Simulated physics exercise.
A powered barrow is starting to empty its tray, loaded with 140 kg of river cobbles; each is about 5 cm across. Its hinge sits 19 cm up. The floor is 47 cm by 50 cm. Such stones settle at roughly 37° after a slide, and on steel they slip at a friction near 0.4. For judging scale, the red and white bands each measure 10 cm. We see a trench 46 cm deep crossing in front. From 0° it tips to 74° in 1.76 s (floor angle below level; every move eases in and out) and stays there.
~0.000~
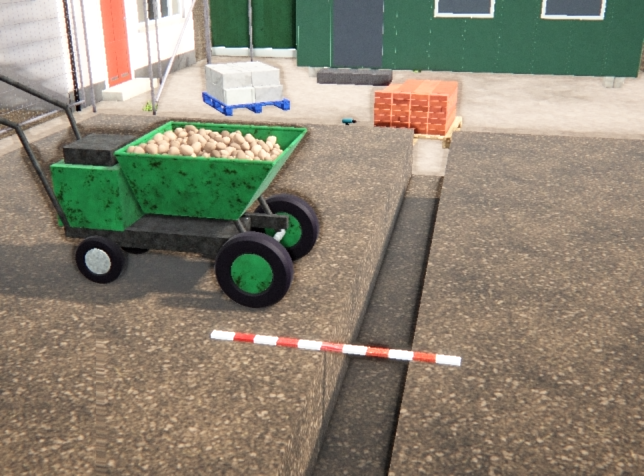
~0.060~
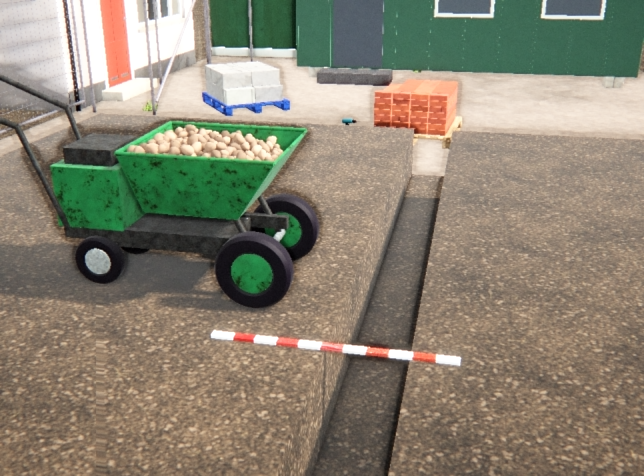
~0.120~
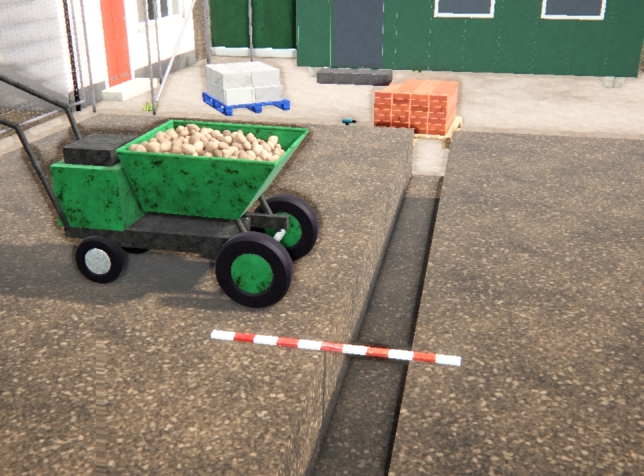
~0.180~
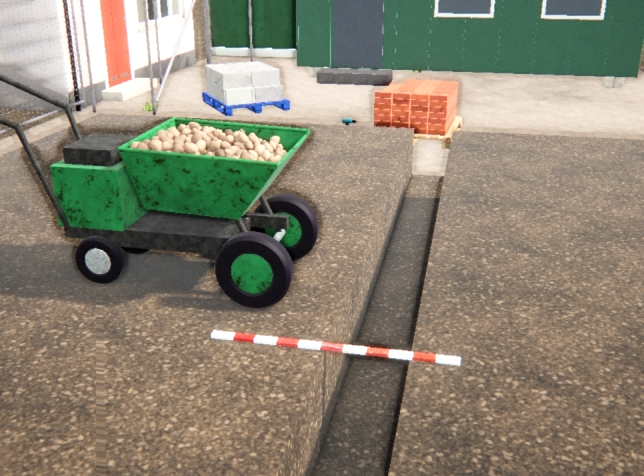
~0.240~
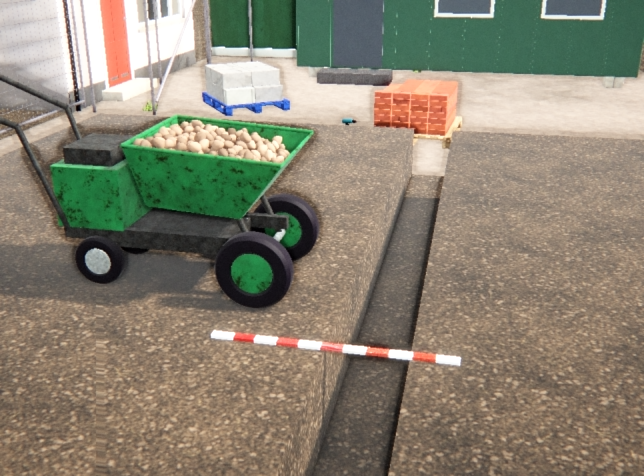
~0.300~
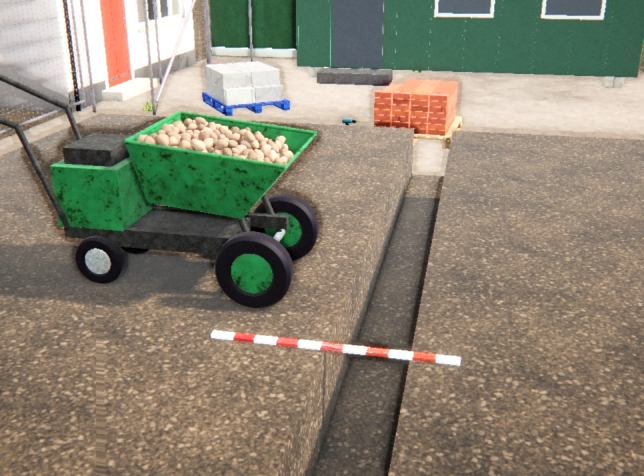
In a paved yard with a narrow trench and a red-and-white striped pole, a green wheeled barrow stands still, loaded with pale rounded stones, then its tray tilts slightly toward the right, its rear edge rising a little.
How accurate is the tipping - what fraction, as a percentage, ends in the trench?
Close to 71 in every hundred.
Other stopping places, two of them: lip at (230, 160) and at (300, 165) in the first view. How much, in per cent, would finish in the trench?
It comes to about 100 and 40 in a hundred.
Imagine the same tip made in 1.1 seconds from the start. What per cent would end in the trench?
Then some 60 per cent would.
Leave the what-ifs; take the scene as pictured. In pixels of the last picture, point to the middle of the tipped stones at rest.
Resting centre: About (402, 353).
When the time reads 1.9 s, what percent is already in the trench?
Close to 30 per cent at that time.
After 1.3 s the floor is at 62°; 98 % in the tray, 2 % in the trench; the foremost stones are at (400, 255).
After 1.9 s the floor is at 74°; 44 % in the tray, 32 % in the trench, 24 % past the trench; the foremost stones are at (522, 307).
After 2.2 s the floor is at 74°; 19 % in the tray, 51 % in the trench, 30 % past the trench; the foremost stones are at (588, 332).
After 4.2 s the floor is at 74°; 0 % in the tray, 71 % in the trench, 29 % past the trench; the foremost stones are at (618, 337).
